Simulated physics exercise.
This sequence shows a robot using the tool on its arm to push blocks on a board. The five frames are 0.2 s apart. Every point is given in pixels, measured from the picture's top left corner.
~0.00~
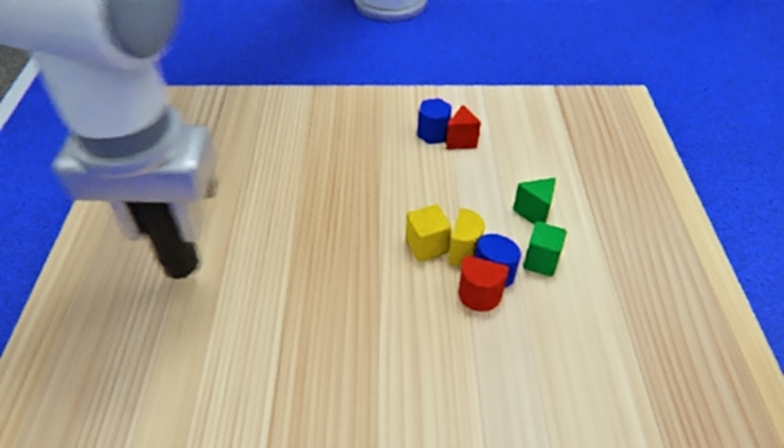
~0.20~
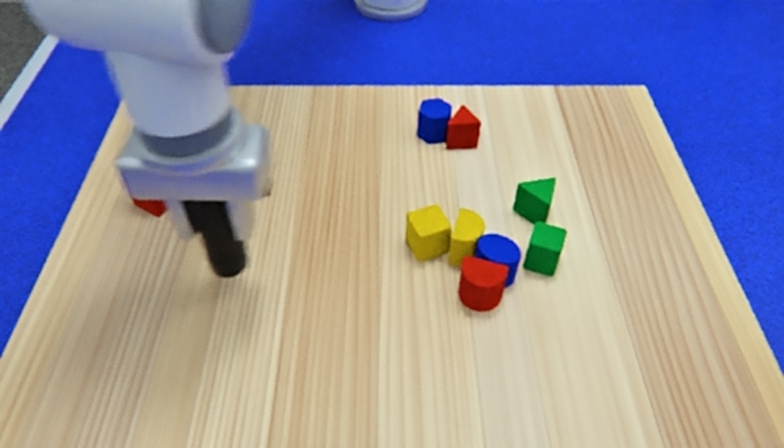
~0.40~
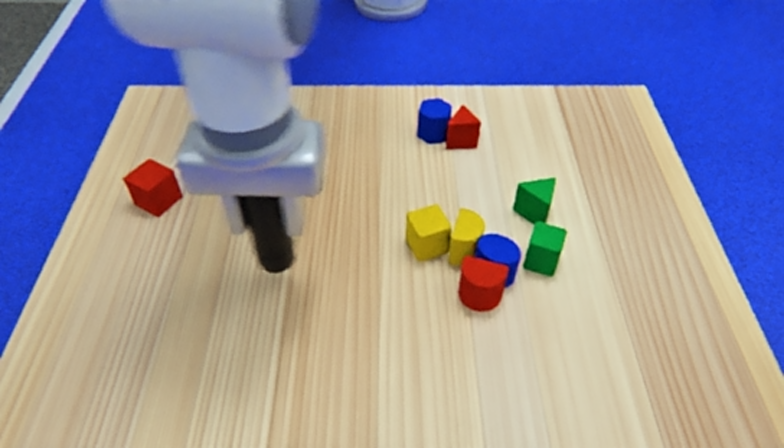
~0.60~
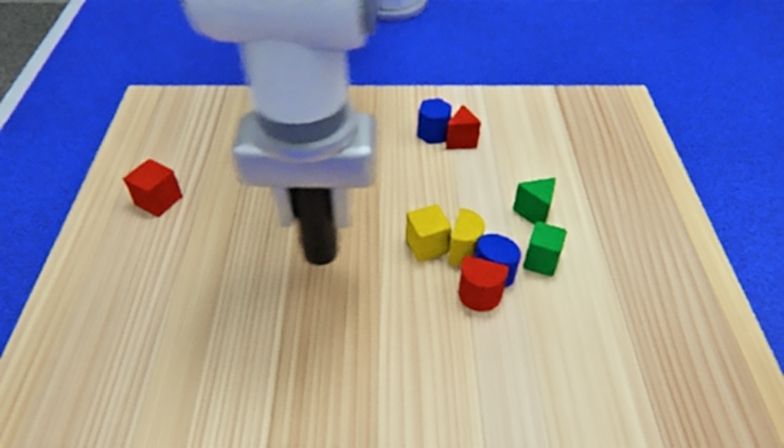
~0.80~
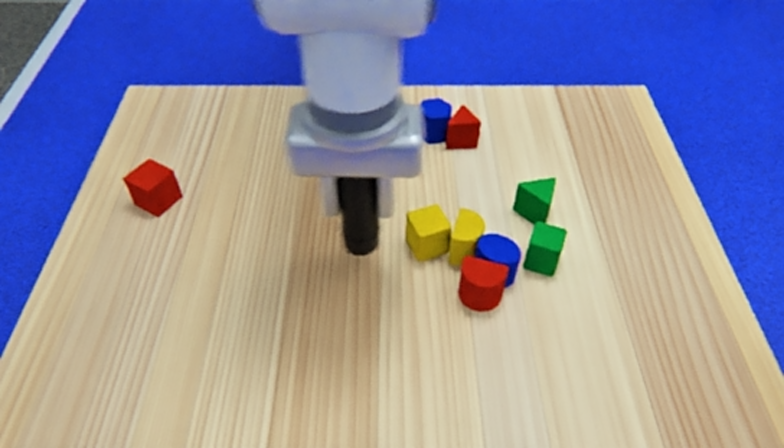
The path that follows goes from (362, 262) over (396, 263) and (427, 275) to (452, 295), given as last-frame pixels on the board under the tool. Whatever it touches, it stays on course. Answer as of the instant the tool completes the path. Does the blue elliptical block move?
Answer: No.
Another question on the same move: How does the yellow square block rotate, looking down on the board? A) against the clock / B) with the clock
I choose A.
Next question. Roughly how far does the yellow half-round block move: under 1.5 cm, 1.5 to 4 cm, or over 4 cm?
If I had to pick, the yellow half-round block travels less than 1.5 cm here.
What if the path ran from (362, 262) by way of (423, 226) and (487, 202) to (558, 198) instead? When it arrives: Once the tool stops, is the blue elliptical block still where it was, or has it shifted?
Displaced.
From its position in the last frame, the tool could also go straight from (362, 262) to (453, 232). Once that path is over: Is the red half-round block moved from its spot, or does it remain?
It's unmoved.
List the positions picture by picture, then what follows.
Tool's lower end at (182, 265); yellow square block at (429, 219); yellow half-round block at (468, 225); red half-round block at (484, 271); blue elliptical block at (499, 248), in the first frame.
Tool at (230, 264); blocks still, in the second frame.
Tool at (277, 260); blocks still, in the third frame.
Tool at (321, 252); blocks still, in the fourth frame.
Tool at (361, 243); yellow square block at (429, 219); yellow half-round block at (468, 225); red half-round block at (484, 271); blue elliptical block at (499, 248), in the fifth frame.
On the path given first. Halfway along, tool at (414, 249); yellow square block at (435, 219), turned 25° anticlockwise; yellow half-round block at (472, 224).
At the end, tool at (455, 277); yellow square block at (437, 220), turned 35° anticlockwise; yellow half-round block at (472, 224); red half-round block at (499, 278); blue elliptical block still.
